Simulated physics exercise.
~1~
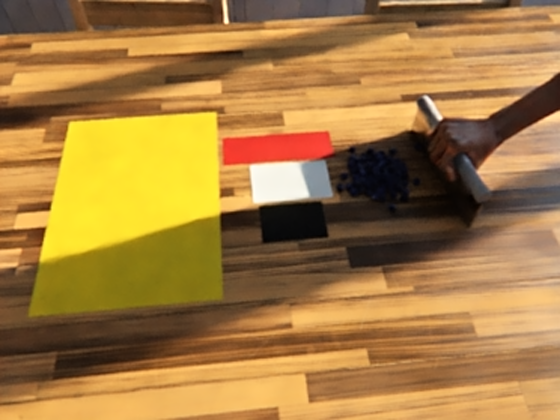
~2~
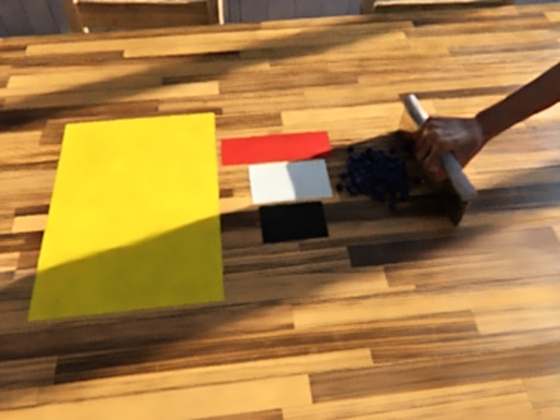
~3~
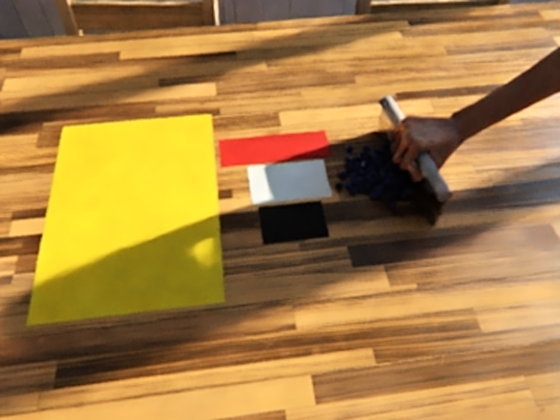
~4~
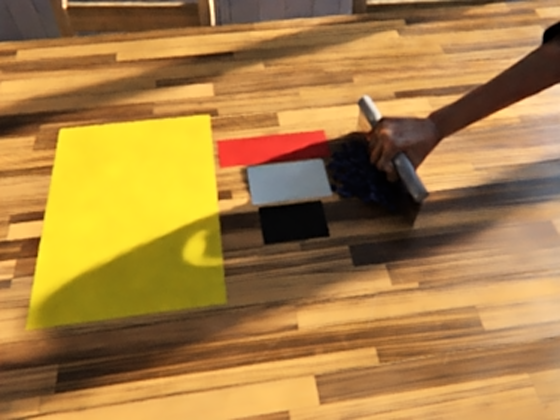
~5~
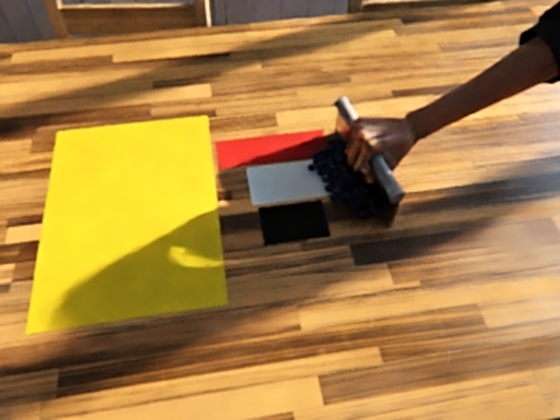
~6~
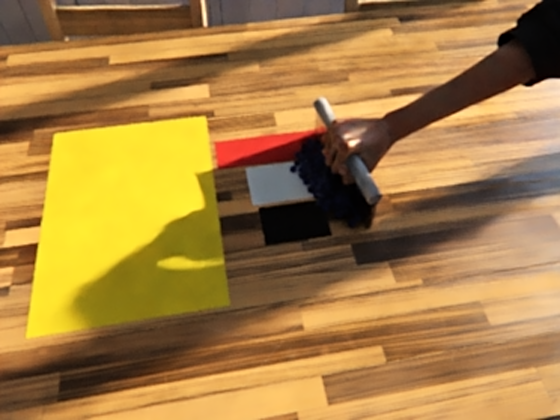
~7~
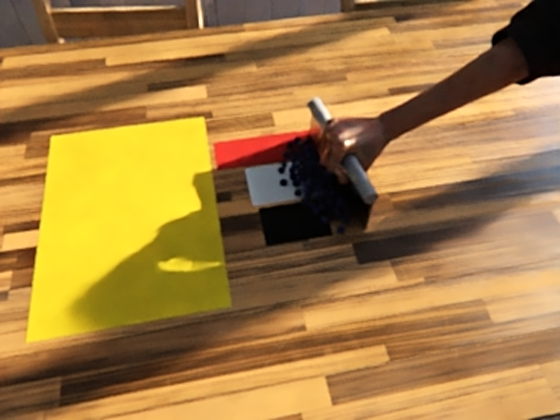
A hand pushes dark blueberries left with a scraper, leaving many on the white mat.
